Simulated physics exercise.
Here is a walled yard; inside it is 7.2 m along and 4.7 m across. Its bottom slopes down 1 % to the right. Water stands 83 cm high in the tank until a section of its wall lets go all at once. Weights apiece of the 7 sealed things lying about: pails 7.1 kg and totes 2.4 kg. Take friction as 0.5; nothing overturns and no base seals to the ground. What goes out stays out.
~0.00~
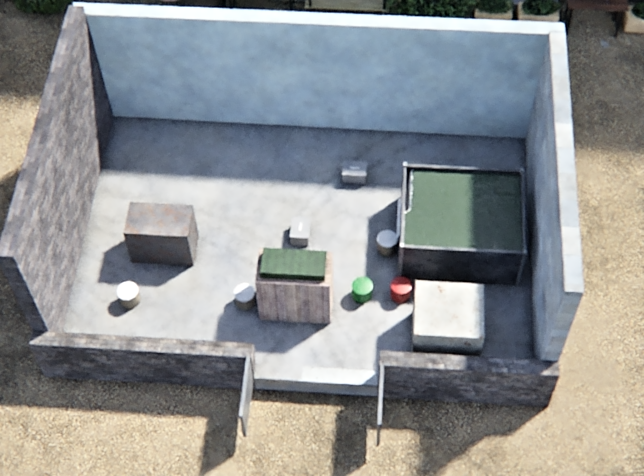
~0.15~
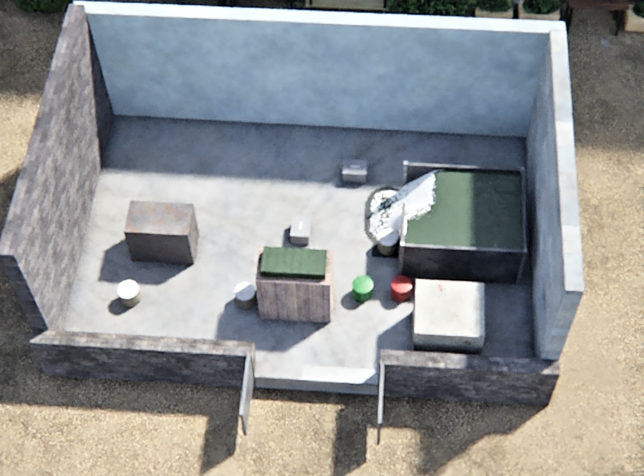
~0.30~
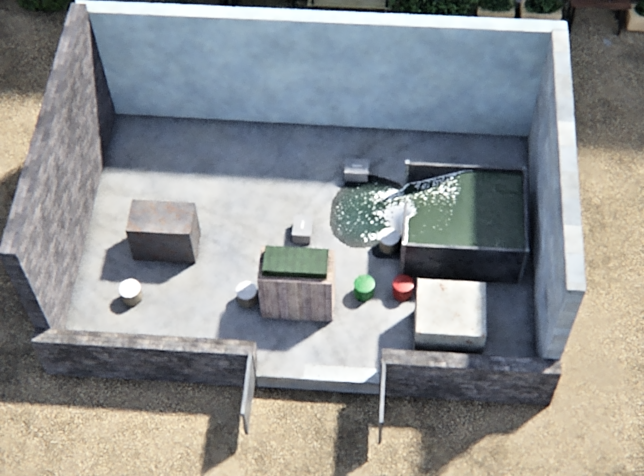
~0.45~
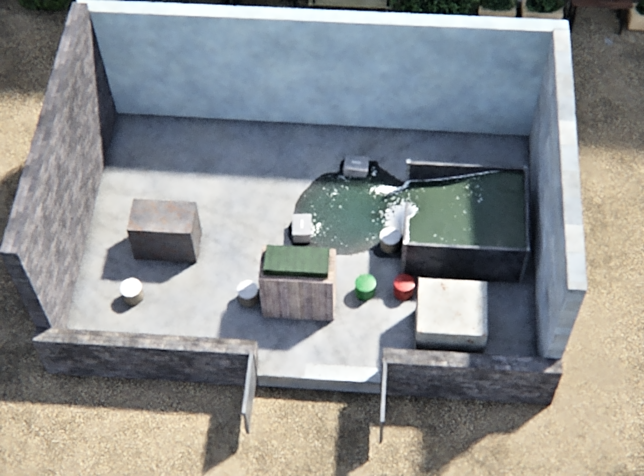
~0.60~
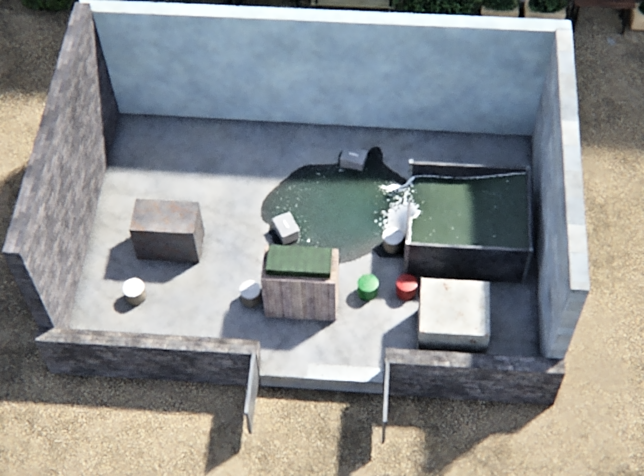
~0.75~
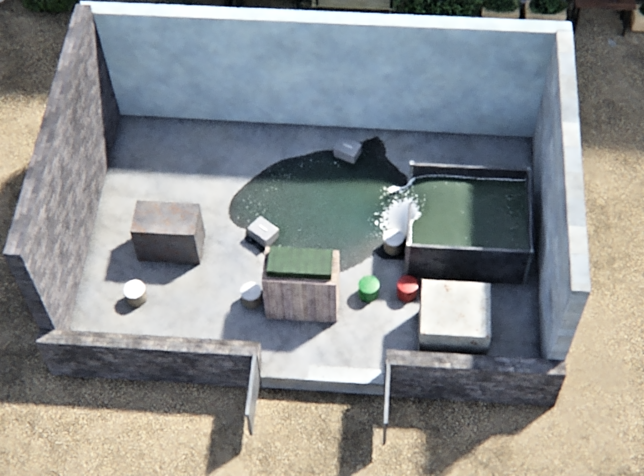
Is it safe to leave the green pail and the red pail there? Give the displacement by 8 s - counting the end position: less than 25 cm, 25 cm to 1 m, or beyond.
The green pail barely shifts, the red pail barely shifts.
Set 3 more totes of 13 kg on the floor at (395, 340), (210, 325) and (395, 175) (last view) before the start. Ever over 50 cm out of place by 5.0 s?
In that order: Short of it, under, short of it.
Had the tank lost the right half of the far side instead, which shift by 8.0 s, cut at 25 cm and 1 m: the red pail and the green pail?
In that case the red pail barely shifts, the green pail holds its place.
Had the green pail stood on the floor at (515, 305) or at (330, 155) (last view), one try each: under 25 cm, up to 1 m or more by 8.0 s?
In that order: It barely shifts; it travels far.
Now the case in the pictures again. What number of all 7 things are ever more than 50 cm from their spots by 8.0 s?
I count 4.
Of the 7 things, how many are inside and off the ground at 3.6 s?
I count 3.
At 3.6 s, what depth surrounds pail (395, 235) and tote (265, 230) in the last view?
About 1 and 6 cm.
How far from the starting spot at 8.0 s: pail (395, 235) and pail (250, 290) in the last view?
In that order: 0 cm, 150 cm.
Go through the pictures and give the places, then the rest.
In the first picture, the green pail at (362, 285), on the bottom; the red pail at (401, 285), on the bottom; 2.7 m2 under water; 0 of 7 have shifted.
In the second picture, the green pail at (362, 284) rests on the ground; the red pail at (401, 284) rests on the ground; water covers 3.3 m2; 0 of 7 have shifted.
In the third picture, the green pail at (364, 283), on the bottom; the red pail at (403, 283) rests on the ground; water covers 4.1 m2; 0 of 7 have shifted.
In the fourth picture, the green pail at (365, 283) rests on the ground; the red pail at (404, 282) rests on the ground; 5.0 m2 under water; 1 of 7 have shifted.
In the fifth picture, the green pail at (368, 283), on the bottom; the red pail at (407, 282), on the bottom; water covers 6.4 m2; 2 of 7 have shifted.
In the sixth picture, the green pail at (369, 284), on the bottom; the red pail at (408, 284) rests on the ground; water covers 8.2 m2; 2 of 7 have shifted.
After 1.6 s the green pail is near (369, 284), 0.0 m from its start, aground; the red pail is near (408, 284), 0.0 m from its start, aground; 0 of 7 are out; 2 afloat.
After 3.6 s the green pail is near (369, 284), 0.0 m from its start, aground; the red pail is near (408, 284), 0.0 m from its start, aground; 0 of 7 are out; 3 afloat.
After 5.6 s the green pail is near (369, 284), 0.0 m from its start, aground; the red pail is near (408, 284), 0.0 m from its start, aground; 0 of 7 are out; 2 afloat.
After 8.0 s the green pail is near (369, 284), 0.0 m from its start, aground; the red pail is near (408, 284), 0.0 m from its start, aground; 0 of 7 are out; 3 afloat.
